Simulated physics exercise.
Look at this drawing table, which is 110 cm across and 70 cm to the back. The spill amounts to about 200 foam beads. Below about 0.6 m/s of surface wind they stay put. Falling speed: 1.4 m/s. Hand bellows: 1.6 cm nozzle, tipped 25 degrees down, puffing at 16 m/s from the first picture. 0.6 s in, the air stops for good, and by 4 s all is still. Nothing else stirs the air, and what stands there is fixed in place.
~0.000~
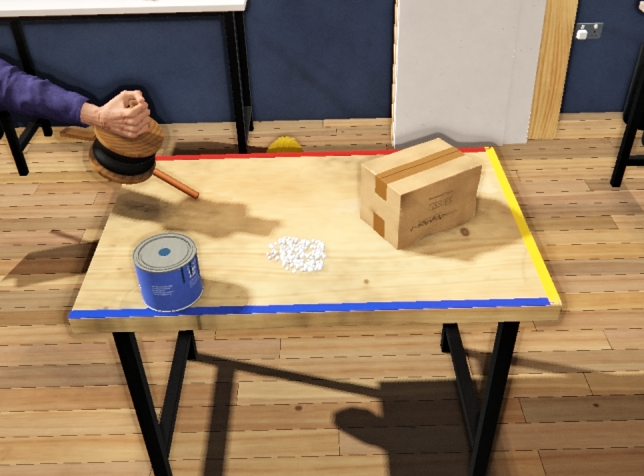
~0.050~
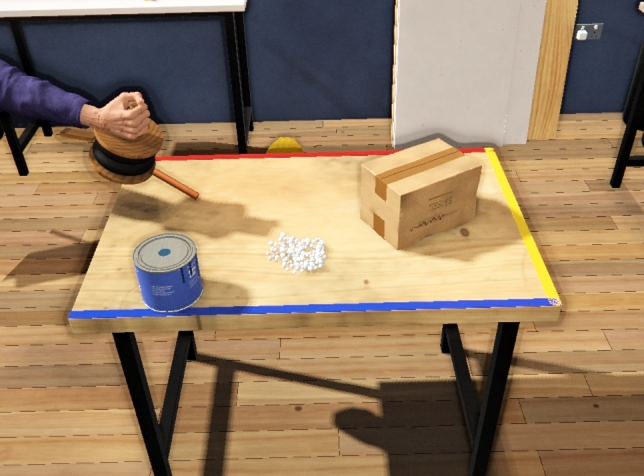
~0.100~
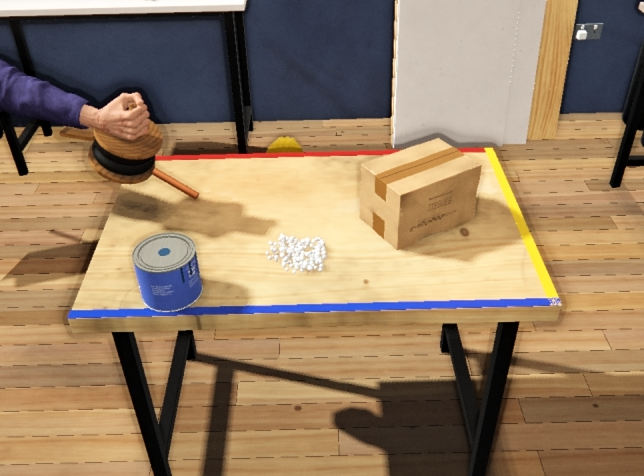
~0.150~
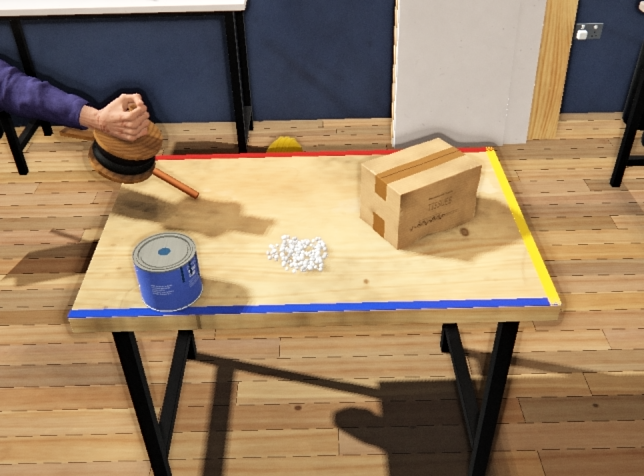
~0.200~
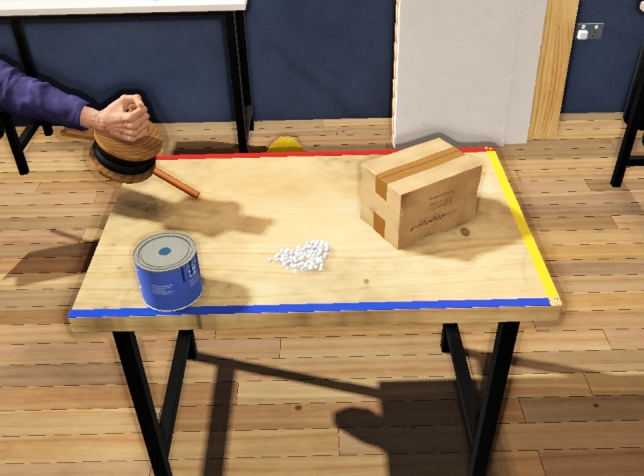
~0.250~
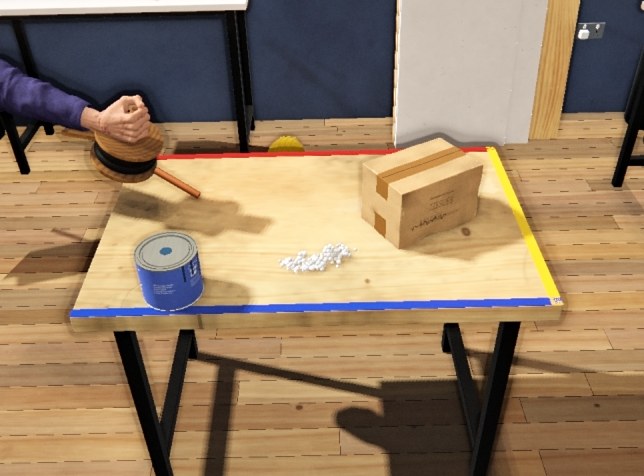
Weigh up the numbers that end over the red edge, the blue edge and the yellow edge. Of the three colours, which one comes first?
Blue.
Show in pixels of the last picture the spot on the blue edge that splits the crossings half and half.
Median crossing, approx. (423, 309).
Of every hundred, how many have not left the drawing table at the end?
Close to 0 in a hundred are still there.
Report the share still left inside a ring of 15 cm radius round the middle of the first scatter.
Some 0 per cent.
After 0.8 s, 2 % are still on the top, 7 % are over the yellow edge, 0 % over the red edge and 91 % over the blue edge.
After 1.3 s, 0 % are still on the top, 9 % are over the yellow edge, 0 % over the red edge and 91 % over the blue edge.
After 2.2 s, 0 % are still on the top, 9 % are over the yellow edge, 0 % over the red edge and 91 % over the blue edge.
After 4.0 s, at the end, 9 % are over the yellow edge, 0 % over the red edge and 91 % over the blue edge.
